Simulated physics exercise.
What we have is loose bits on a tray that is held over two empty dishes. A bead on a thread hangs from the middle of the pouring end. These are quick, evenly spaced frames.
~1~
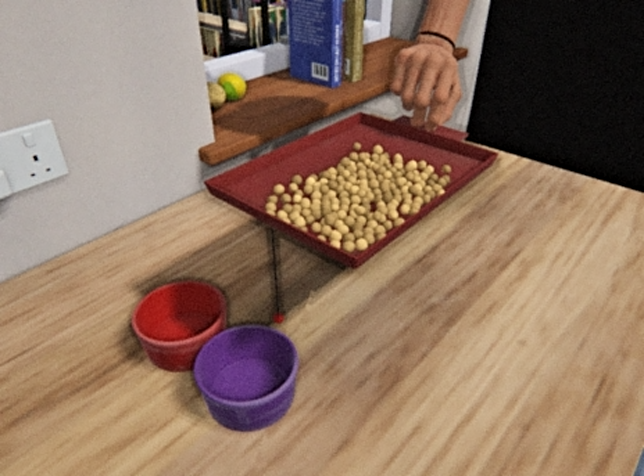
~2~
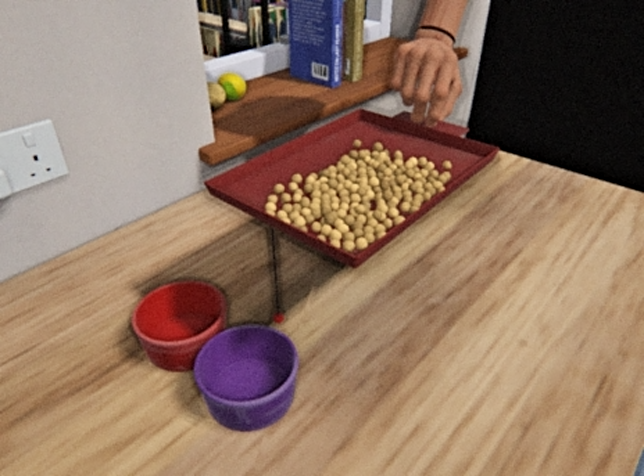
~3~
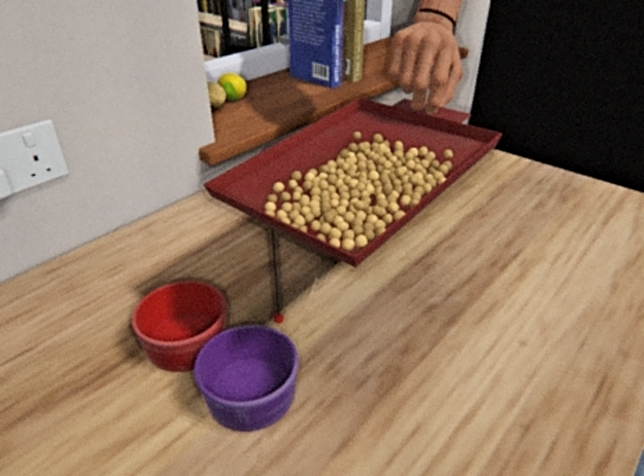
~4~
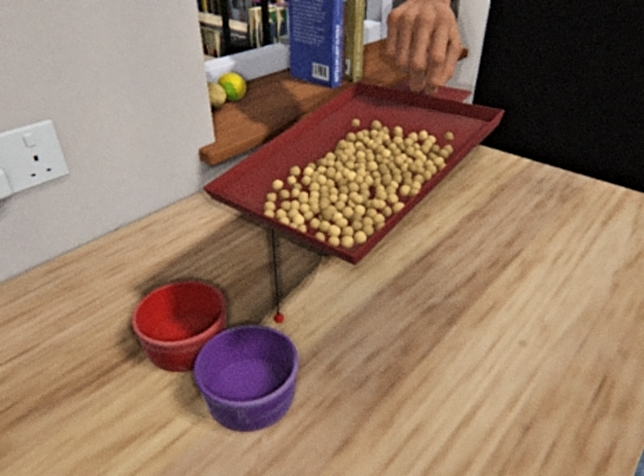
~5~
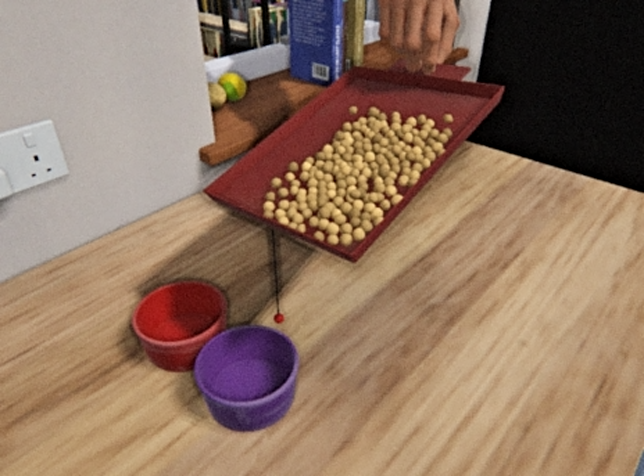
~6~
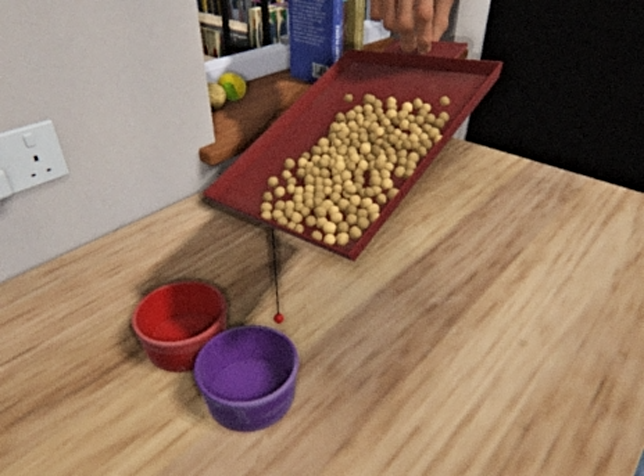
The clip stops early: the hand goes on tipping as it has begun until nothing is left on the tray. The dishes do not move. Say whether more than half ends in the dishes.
They take over half between them.
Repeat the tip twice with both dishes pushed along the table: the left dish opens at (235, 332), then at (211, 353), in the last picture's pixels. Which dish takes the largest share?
The first try: The left-hand dish. The second: Left.
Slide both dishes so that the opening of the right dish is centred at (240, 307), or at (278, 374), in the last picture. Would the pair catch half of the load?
First not half, then over half.
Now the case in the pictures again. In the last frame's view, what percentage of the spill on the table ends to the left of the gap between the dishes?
It comes to 40 per cent or so.
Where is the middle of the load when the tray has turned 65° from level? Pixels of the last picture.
At about (276, 180).
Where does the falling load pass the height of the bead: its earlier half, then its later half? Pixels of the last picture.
Around (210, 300) and then (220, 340).
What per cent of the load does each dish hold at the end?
About: Left dish 30, right dish 40 per cent.
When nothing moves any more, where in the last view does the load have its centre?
Close to (224, 368).
Soon after the last picture, tray tipped steeply; nearly all on the tray; a stray few in the right dish; a stray few in the left dish; a small part in the air.
A little later, tray tipped past a quarter turn; most on the tray; a stray few in the right dish; a small part in the left dish; a stray few outside both; a stray few in the air.
Later still, tray tipped past a quarter turn; about half in the right dish; about a third in the left dish; about a quarter outside both.
At rest, tray tipped past a quarter turn; about half in the right dish; about a third in the left dish; about a quarter outside both.
